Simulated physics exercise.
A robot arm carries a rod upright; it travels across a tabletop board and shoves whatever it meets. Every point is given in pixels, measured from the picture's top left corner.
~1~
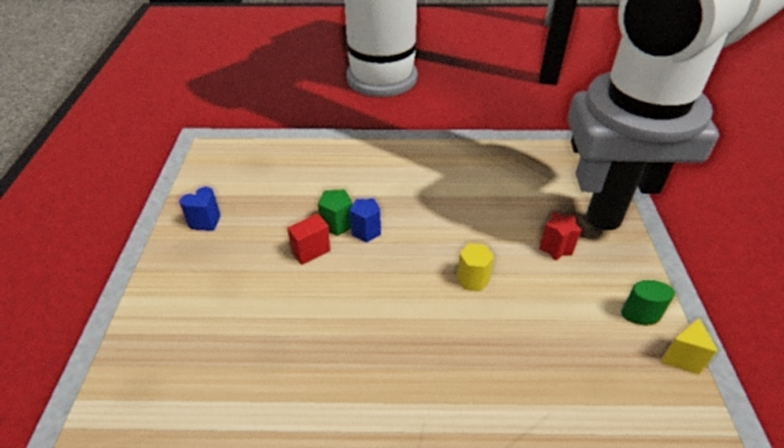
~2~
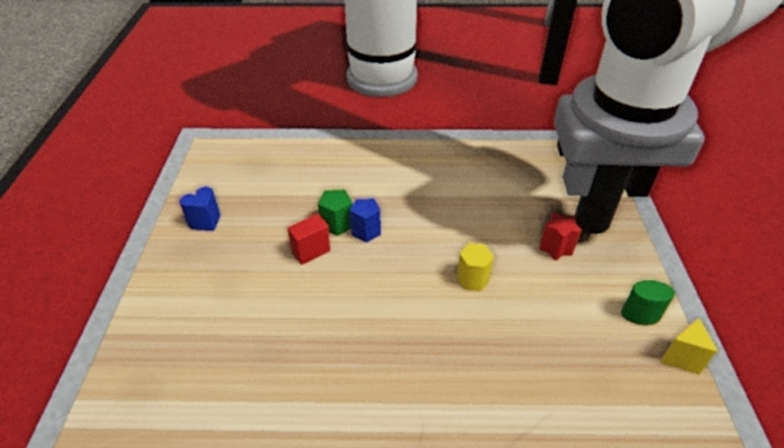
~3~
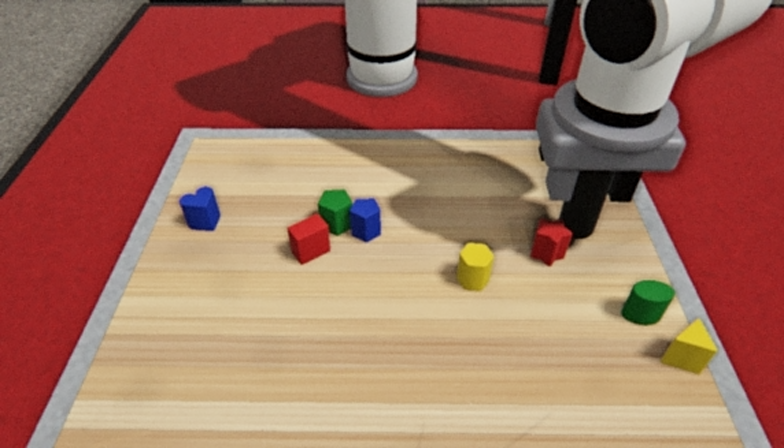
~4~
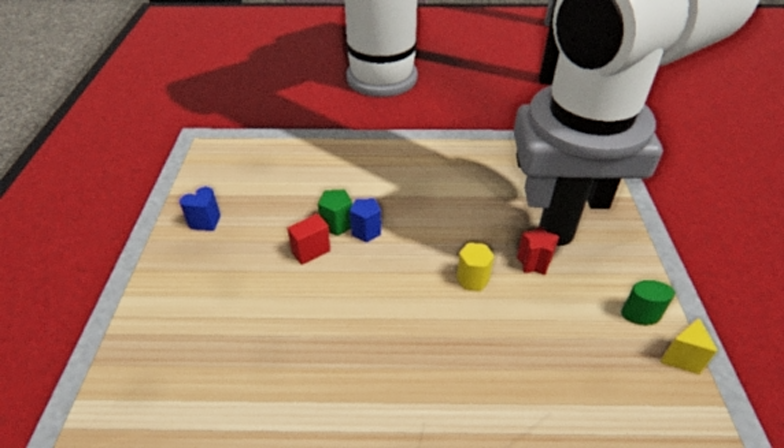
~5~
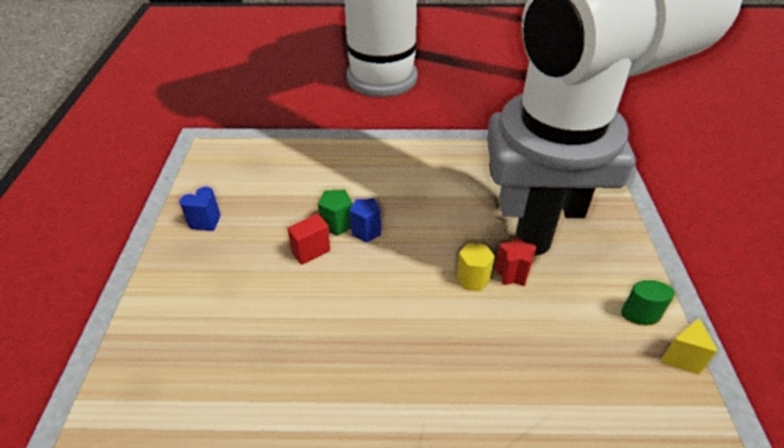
The clip shows a robot arm over a wooden board of colored blocks, its black rod moving left to the red star-shaped block and pushing it left and slightly downward, close beside the yellow hexagon, while the other blocks stay still.
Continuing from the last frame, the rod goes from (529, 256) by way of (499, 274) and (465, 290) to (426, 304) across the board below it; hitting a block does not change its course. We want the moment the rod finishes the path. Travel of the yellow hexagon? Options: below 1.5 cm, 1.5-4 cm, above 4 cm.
The answer here is over 4 cm.
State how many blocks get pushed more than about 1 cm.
The answer is two blocks, counting only moves over 1 cm.
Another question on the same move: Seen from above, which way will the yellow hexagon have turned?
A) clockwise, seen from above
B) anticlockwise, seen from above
That would be A.
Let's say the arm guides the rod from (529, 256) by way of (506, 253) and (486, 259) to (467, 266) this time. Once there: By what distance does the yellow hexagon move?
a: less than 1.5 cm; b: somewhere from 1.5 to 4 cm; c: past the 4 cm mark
Option b.
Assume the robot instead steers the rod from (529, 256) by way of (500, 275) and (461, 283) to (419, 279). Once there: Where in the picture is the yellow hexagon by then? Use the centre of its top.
Its top face will be centred at roughly (388, 268).
On the path given first. One third of the way, rod (501, 261); yellow hexagon (455, 262), turned 45° clockwise; red star-shaped block (490, 270).
Two thirds of the way, rod (465, 278); yellow hexagon (432, 267), turned 80° clockwise; red star-shaped block (465, 290), turned 35° anticlockwise.
At the end, rod (427, 292); yellow hexagon (390, 274), turned 110° clockwise; red star-shaped block (456, 301), turned 75° anticlockwise.
